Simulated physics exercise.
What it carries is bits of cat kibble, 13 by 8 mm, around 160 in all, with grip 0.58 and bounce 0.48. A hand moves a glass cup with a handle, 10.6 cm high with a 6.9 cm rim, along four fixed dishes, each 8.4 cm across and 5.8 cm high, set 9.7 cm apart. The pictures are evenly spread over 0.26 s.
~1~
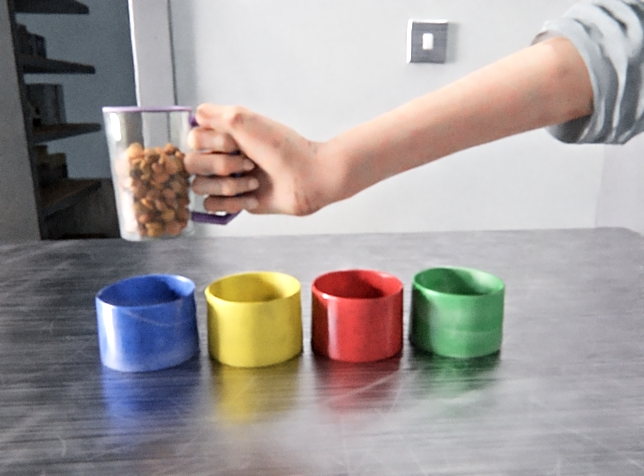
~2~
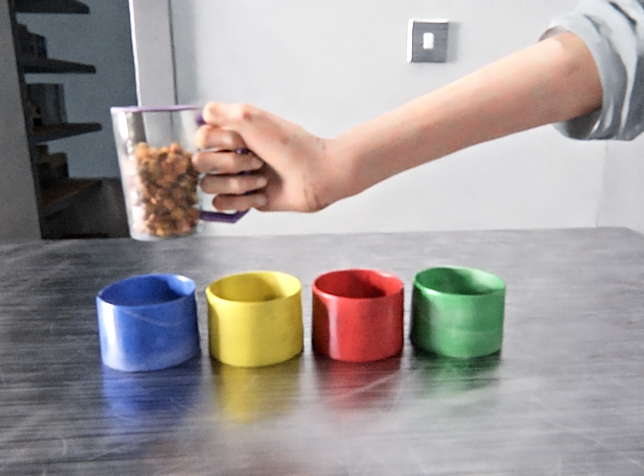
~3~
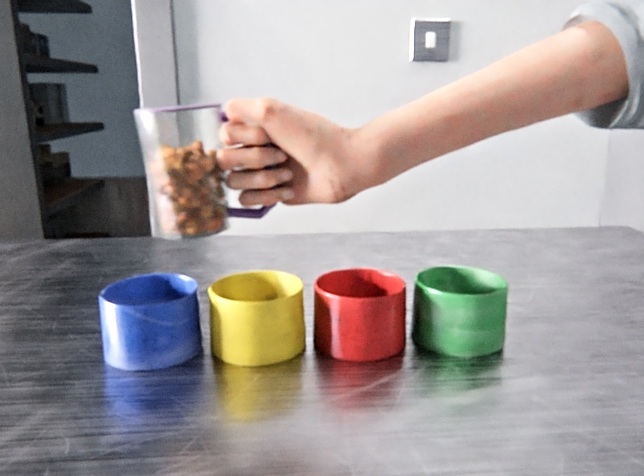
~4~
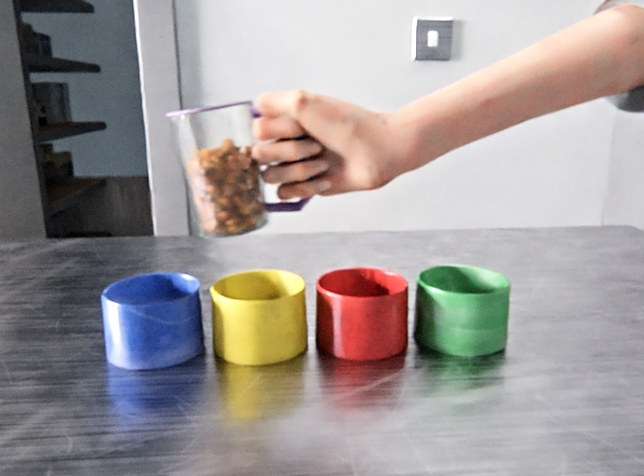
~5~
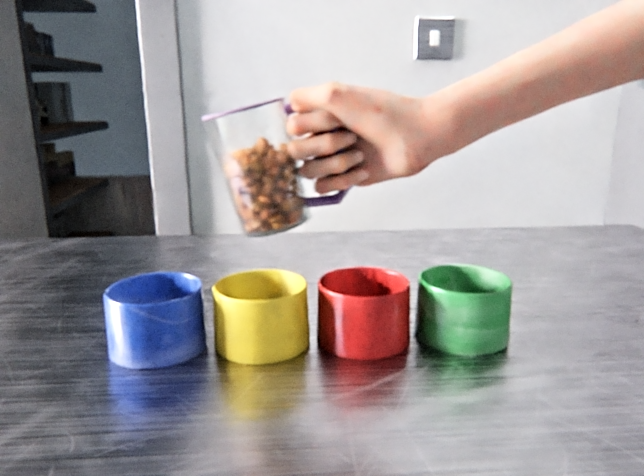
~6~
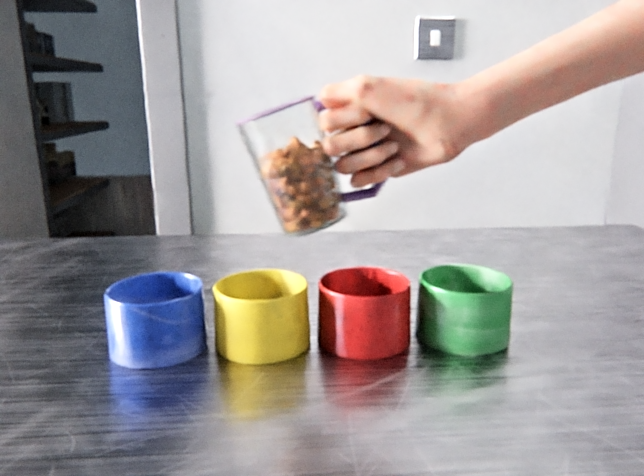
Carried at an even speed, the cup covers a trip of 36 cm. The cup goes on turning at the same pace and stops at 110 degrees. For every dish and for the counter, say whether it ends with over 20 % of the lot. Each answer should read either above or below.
Red - below, blue - below, green - above, yellow - below, counter - below.
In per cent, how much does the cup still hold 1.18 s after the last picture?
Somewhere near 70 per cent.
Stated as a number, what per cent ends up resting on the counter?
About 0 percent.
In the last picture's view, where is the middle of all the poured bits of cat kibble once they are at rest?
Est. centre at rest: (466, 312) px.
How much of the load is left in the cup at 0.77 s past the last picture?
Roughly 100 percent.
Then, 0.46 s after the last picture, tilt 62 degrees; cup holds 100 %.
Then, 0.77 s after the last picture, tilt 91 degrees; cup holds 100 %.
Then, 1.18 s after the last picture, tilt 110 degrees; cup holds 70 %, green 25 %.
In the end, red 0 %, blue 0 %, green 90 %, yellow 0 %, counter 0 %, cup 10 %.
